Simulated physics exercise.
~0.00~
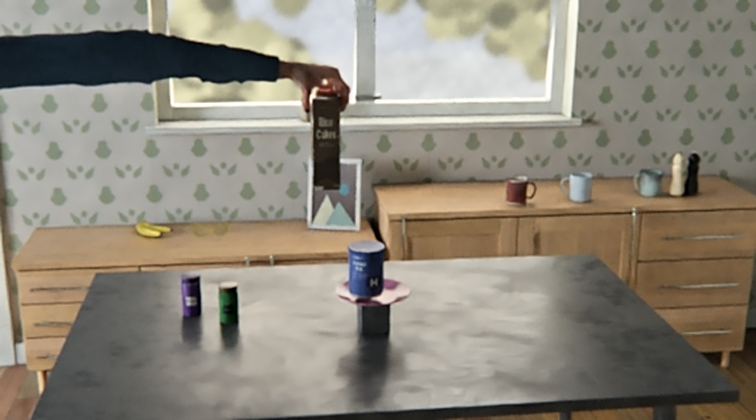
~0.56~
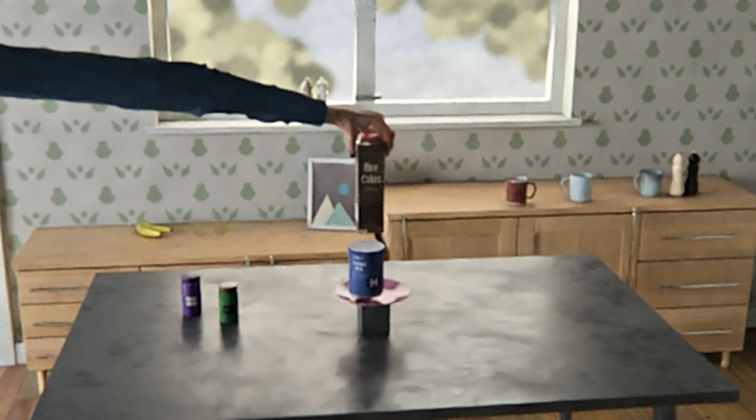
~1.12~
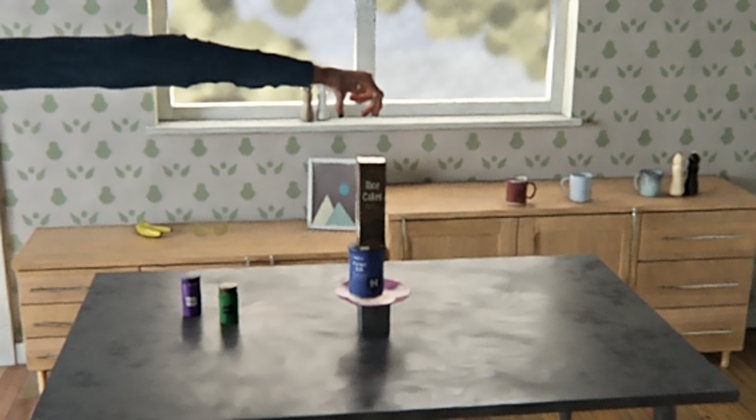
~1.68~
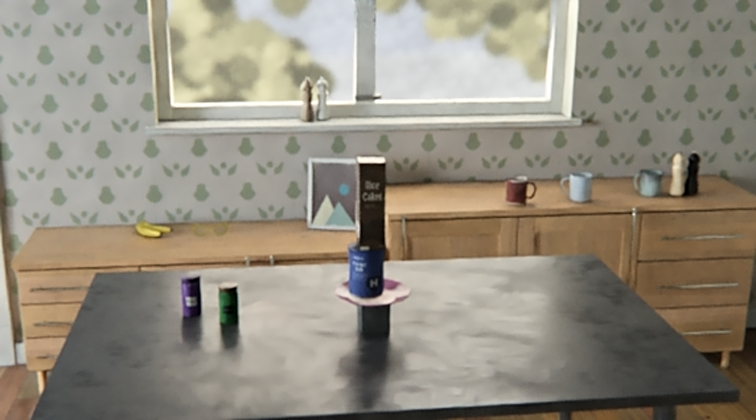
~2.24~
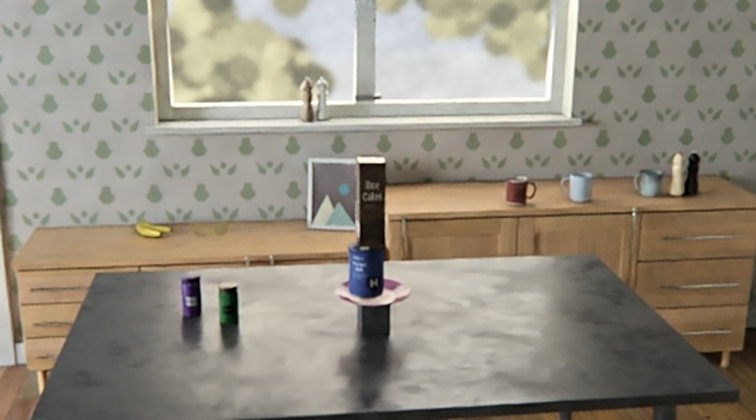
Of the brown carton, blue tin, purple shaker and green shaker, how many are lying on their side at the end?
None of them are lying on their side, as all four are still upright at the end.
A hand lowers a brown carton onto a blue tin, and the stack stays standing.
